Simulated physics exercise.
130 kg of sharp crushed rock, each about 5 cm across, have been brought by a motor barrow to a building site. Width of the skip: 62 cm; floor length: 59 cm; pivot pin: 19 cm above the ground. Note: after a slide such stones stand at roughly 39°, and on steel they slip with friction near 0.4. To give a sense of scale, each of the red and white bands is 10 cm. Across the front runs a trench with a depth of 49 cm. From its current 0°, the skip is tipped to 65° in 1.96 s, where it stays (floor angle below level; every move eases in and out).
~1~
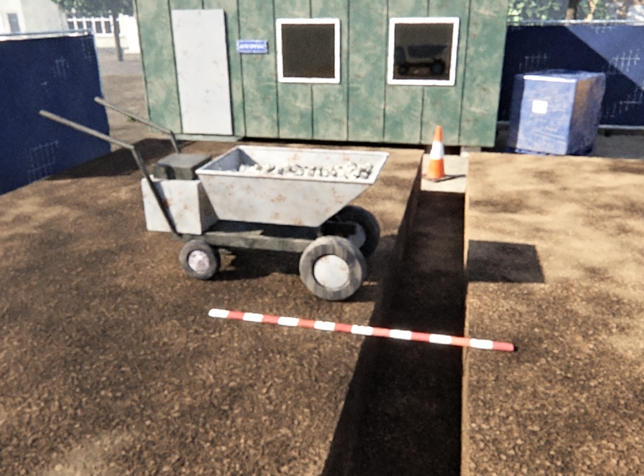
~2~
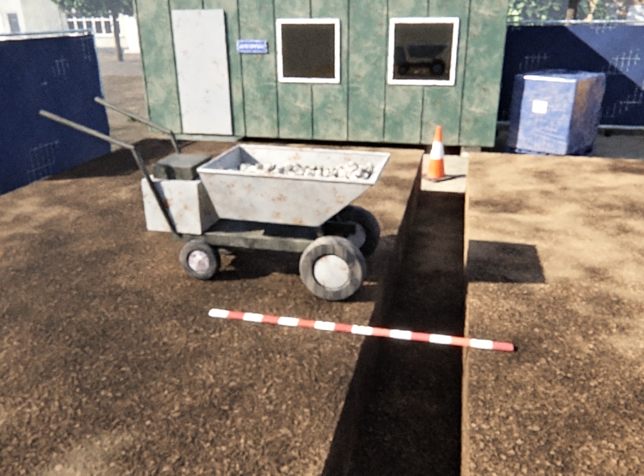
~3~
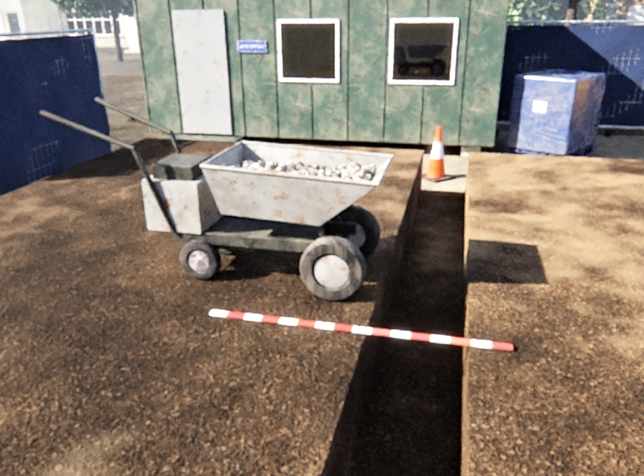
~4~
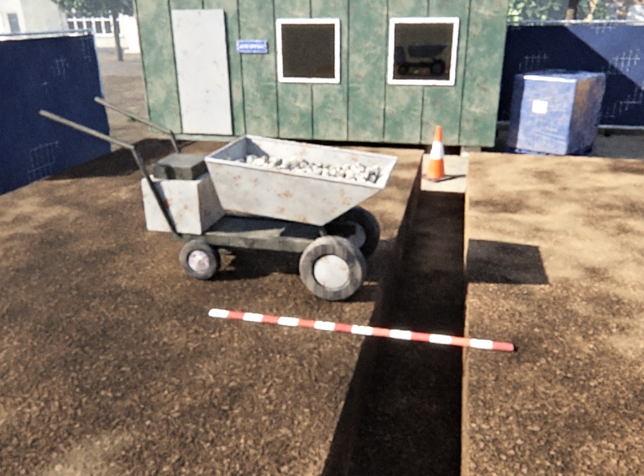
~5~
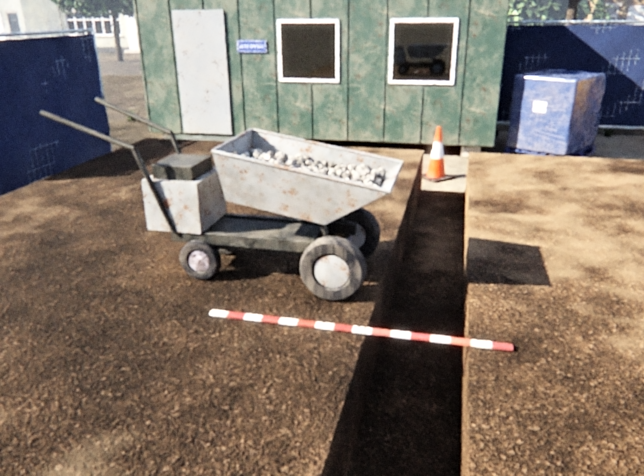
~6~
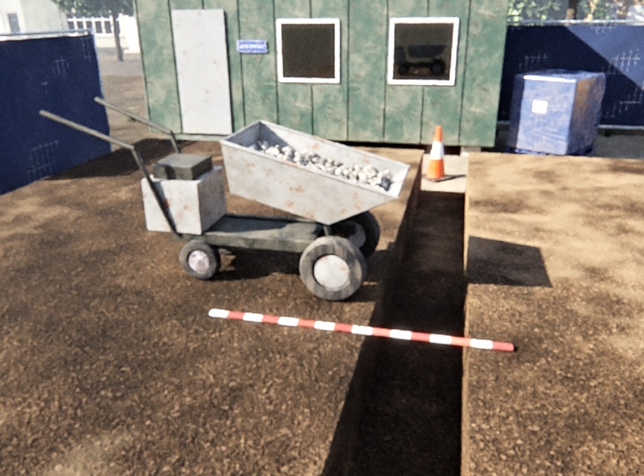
In this clip, a motor barrow loaded with pale stones stands beside a trench, near a red-and-white pole and a green cabin, as its grey skip slowly tilts forward, the rear rising and the right-hand lip dipping slightly.
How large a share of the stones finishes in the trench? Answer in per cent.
A share of about 72 per cent.
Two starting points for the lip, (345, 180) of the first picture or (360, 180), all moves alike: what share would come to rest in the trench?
Roughly 100 in a hundred, then 90 in a hundred.
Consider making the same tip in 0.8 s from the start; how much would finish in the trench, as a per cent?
Expected share: Around 55%.
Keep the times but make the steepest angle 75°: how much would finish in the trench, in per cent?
It would be near 70 per cent.
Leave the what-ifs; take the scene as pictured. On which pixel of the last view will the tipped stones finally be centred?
The middle should be near (449, 344).
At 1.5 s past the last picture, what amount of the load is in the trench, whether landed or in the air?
Around 20 per cent of it.
Then, 0.9 s after the last picture the floor is at 55°, 100 % in the skip; the foremost stones are at (429, 233).
Then, 1.5 s after the last picture the floor is at 65°, 68 % in the skip, 22 % in the trench, 10 % past the trench; the foremost stones are at (493, 286).
Then, 1.8 s after the last picture the floor is at 65°, 32 % in the skip, 40 % in the trench, 28 % past the trench; the foremost stones are at (562, 307).
Then, 3.8 s after the last picture the floor is at 65°, 0 % in the skip, 72 % in the trench, 28 % past the trench; the foremost stones are at (579, 309).
